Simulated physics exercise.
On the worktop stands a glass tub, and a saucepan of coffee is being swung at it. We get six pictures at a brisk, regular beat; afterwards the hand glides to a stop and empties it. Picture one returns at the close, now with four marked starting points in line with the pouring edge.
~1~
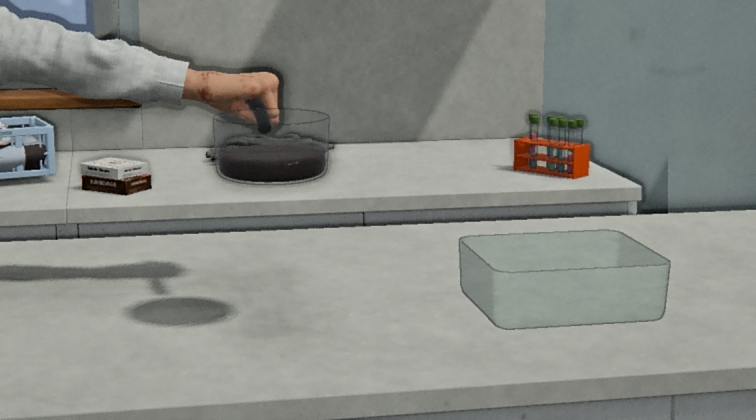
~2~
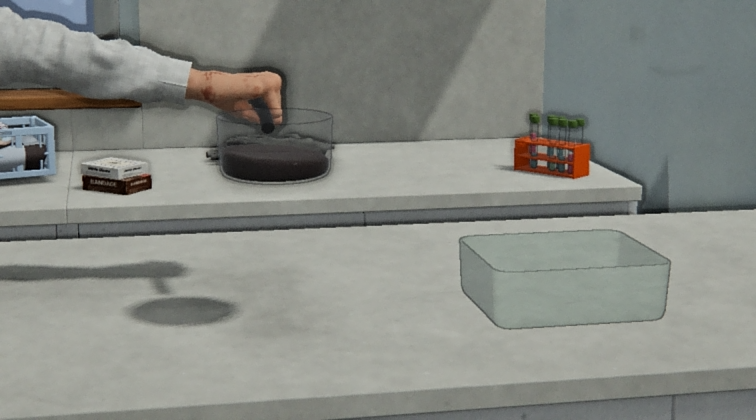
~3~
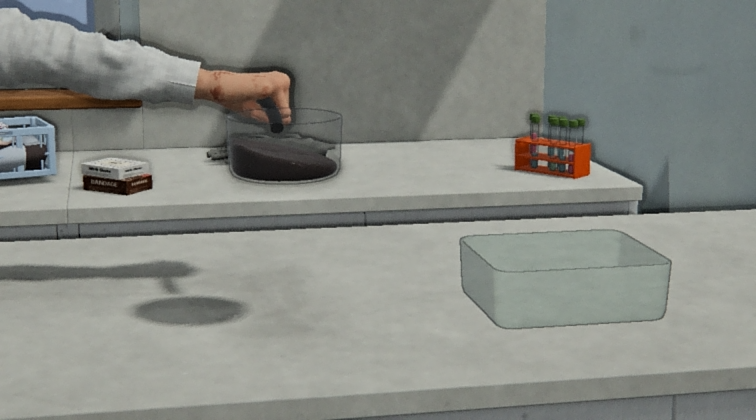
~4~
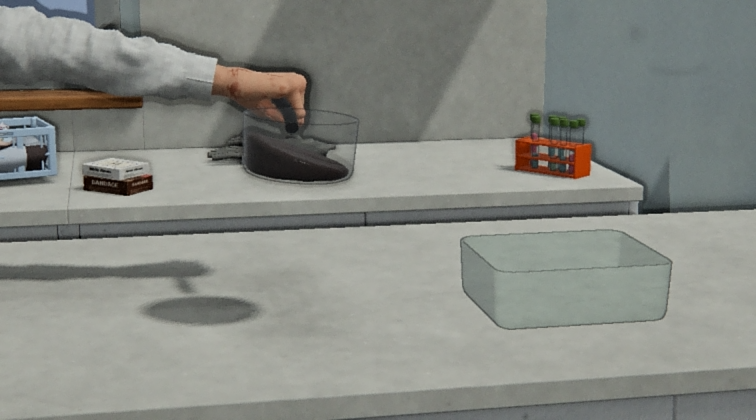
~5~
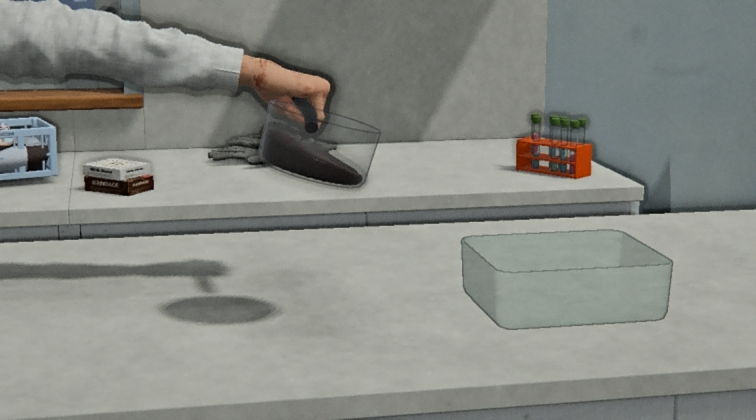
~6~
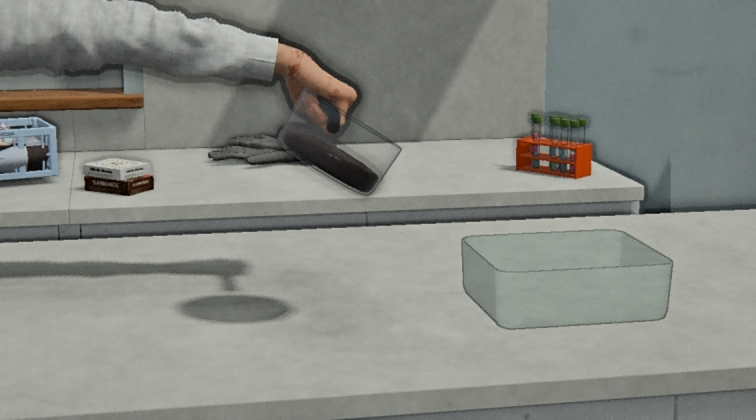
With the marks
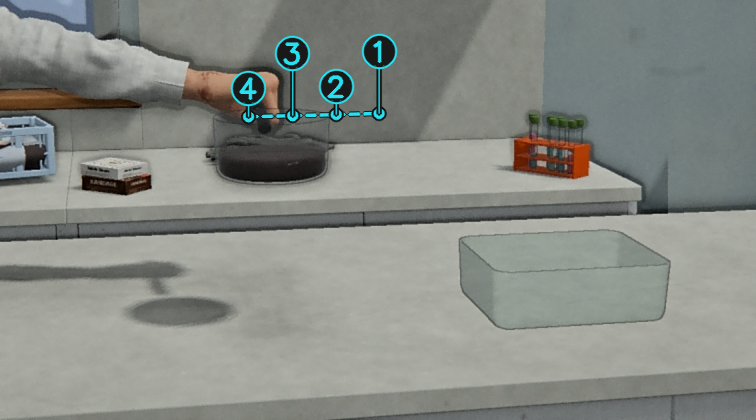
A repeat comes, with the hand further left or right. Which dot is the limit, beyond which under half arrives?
3 will do.
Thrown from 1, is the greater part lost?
No.
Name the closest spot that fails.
Here it is spot 4.
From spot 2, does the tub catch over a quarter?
Yes.
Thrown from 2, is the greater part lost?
No, not at all.
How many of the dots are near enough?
Three of them.
On the marked copy, 1 at (379, 113); 2 at (336, 114); 3 at (292, 115); 4 at (248, 116).
With 1, about 66 % lands in the tub, 11 % falls short and 23 % goes beside or beyond.
With 2, about 66 % lands in the tub, 8 % falls short and 26 % goes beside or beyond.
With 3, about 67 % lands in the tub, 14 % falls short and 19 % goes beside or beyond.
With 4, about 11 % lands in the tub, 85 % falls short and 4 % goes beside or beyond.
